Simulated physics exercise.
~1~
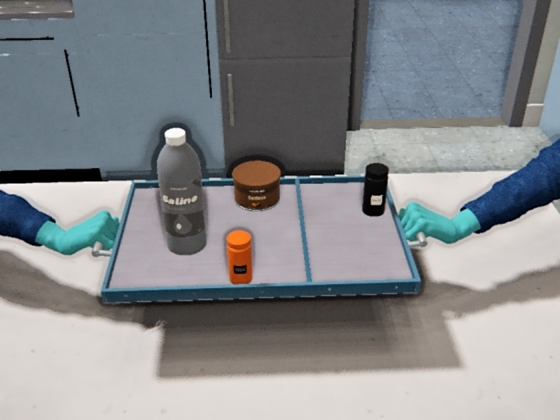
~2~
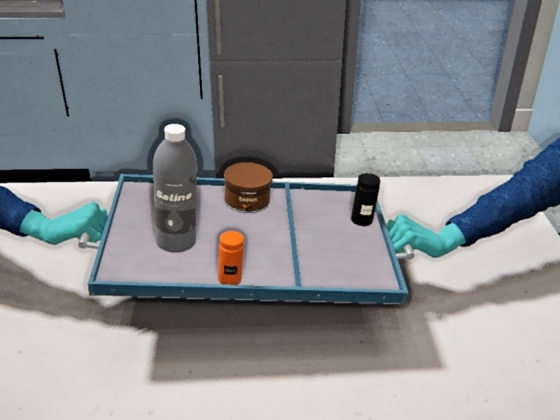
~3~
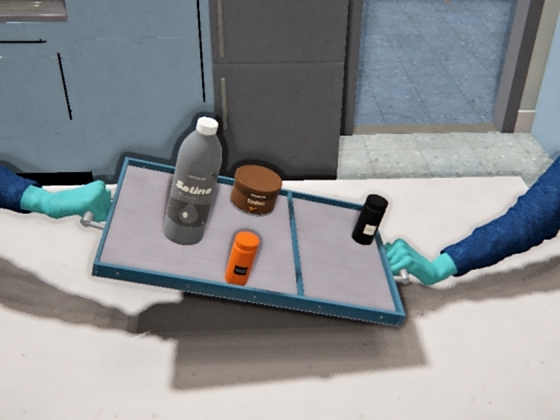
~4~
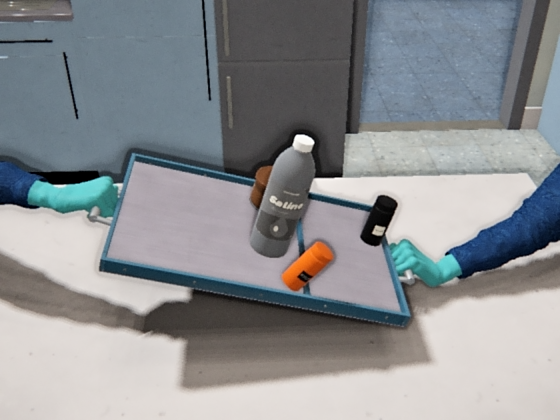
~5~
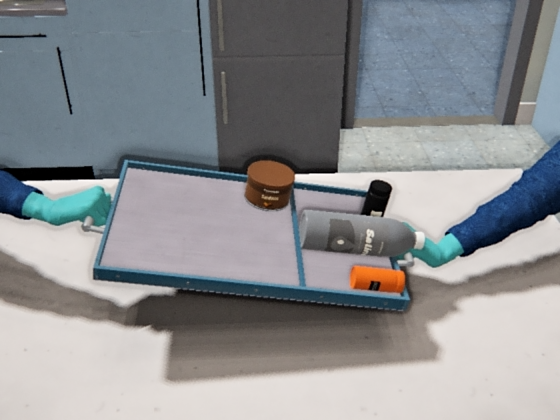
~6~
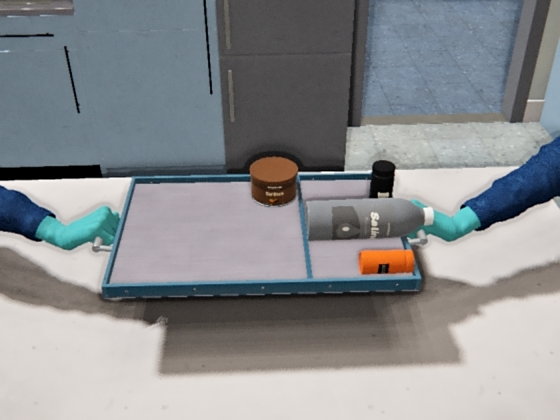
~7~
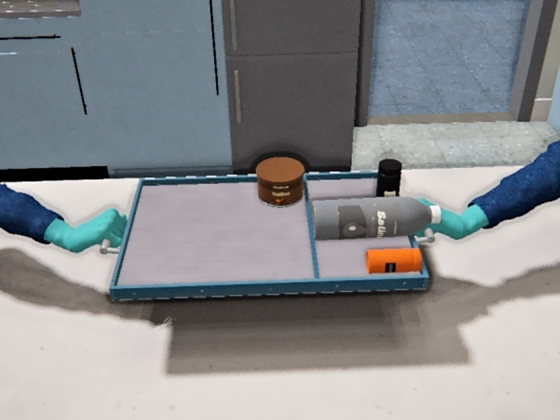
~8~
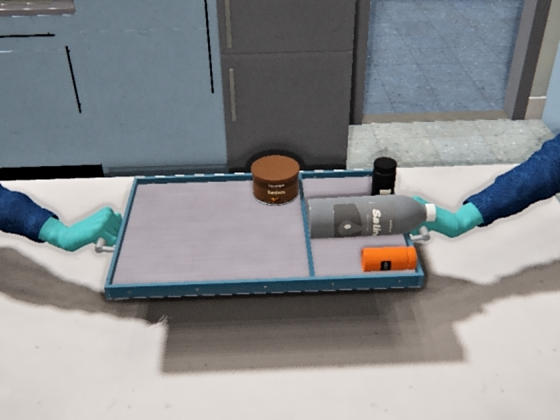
At first, two gloved hands hold a blue-rimmed tray over a table, with a grey bottle, a brown tub and an orange shaker left of the cross bar and a black shaker on the right. The hands tip the tray so its right side drops. The grey bottle and orange shaker slide right and lean over, while the brown tub shifts slightly. Both then topple across the bar onto their sides. Finally, the hands level the tray, leaving the bottle and orange shaker lying at the right, the tub beside the bar and the black shaker upright.
